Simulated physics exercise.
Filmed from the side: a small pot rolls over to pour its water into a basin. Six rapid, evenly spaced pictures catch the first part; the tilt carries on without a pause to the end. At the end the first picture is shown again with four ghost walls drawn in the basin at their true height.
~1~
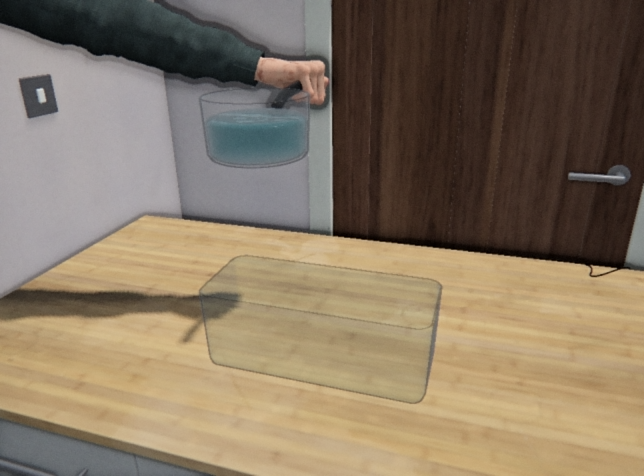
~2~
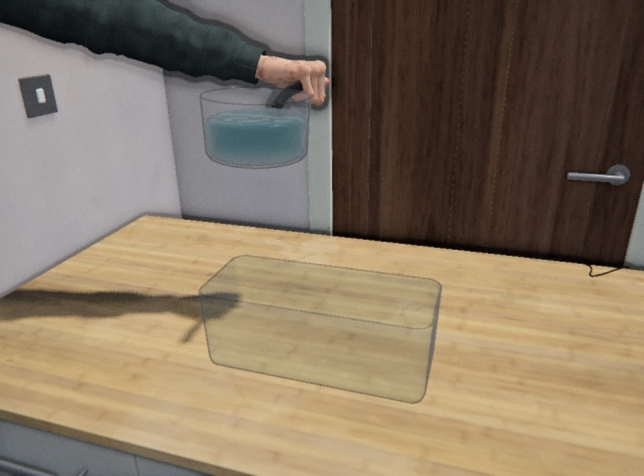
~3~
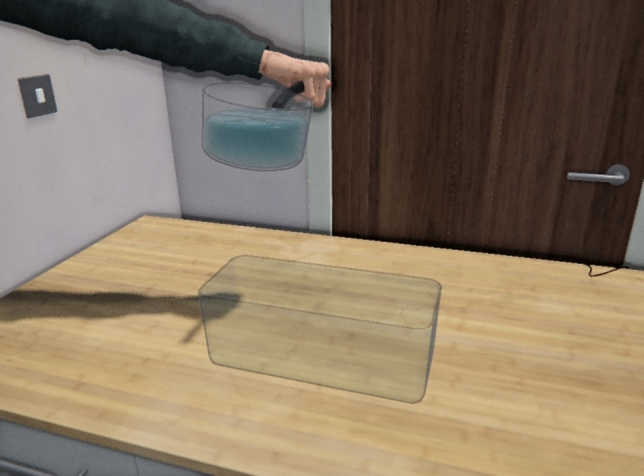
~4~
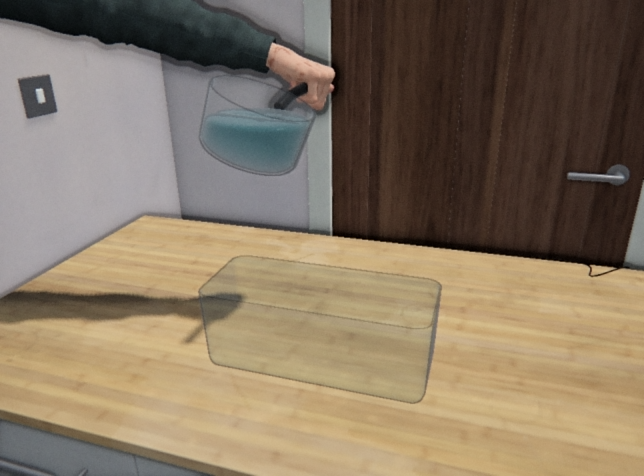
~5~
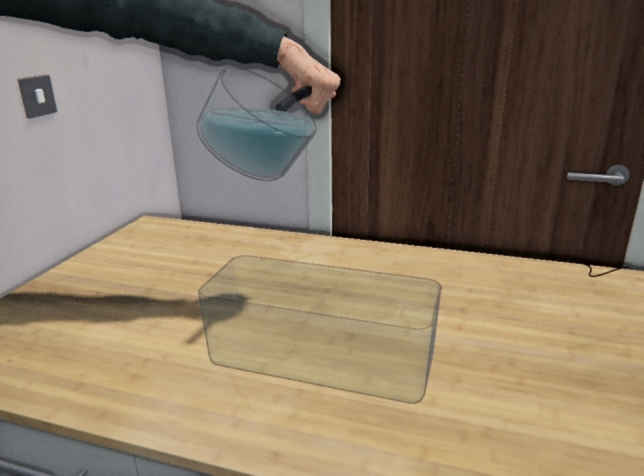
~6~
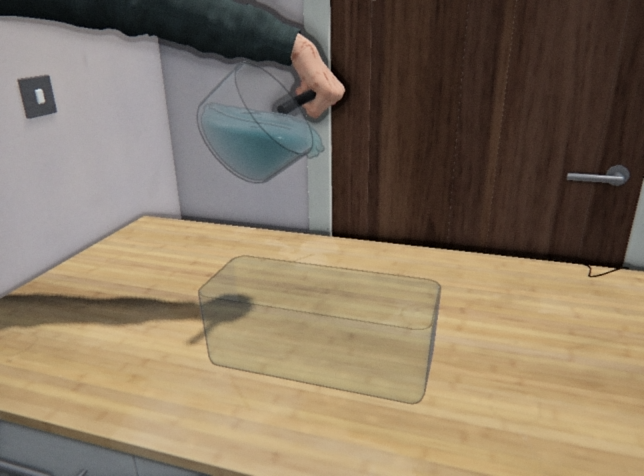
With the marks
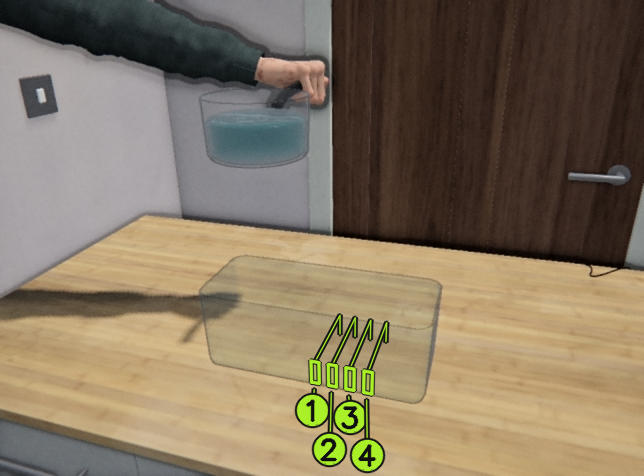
A hand at the end of a dark green sleeve, reaching in from the upper left, holds a small clear pot of blue-green water above a wooden counter, seen from the side and slightly above. A transparent, yellowish basin sits below, before pale walls, a grey switch at left and a dark brown door at right. The hand tilts the pot steadily rightward until water just crosses its lip, while the camera stays still.
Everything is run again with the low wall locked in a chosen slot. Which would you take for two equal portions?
Take 2.
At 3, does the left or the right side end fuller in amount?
More ends on the left.
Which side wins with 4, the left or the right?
The left one.
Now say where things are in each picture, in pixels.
Upright, lip at (304, 96); basin from (212, 358) to (425, 400); nothing has left yet.
Tipped about 3°, lip at (305, 98); nothing has left yet.
Tipped about 10°, lip at (308, 106); nothing has left yet.
Tipped about 21°, lip at (311, 118); nothing has left yet.
Tipped about 36°, lip at (312, 134); nothing has left yet.
Tipped about 52°, lip at (308, 150); water is over the lip, down to (316, 155).
On the marked copy, 1 at (314, 389); 2 at (331, 392); 3 at (348, 396); 4 at (366, 399).
Choosing 1, about 24 % ends left of the wall and 72 % right of it; 4 % is lost outside.
Choosing 2, about 50 % ends left of the wall and 47 % right of it; 3 % is lost outside.
Choosing 3, about 69 % ends left of the wall and 25 % right of it; 6 % is lost outside.
Choosing 4, about 84 % ends left of the wall and 11 % right of it; 5 % is lost outside.
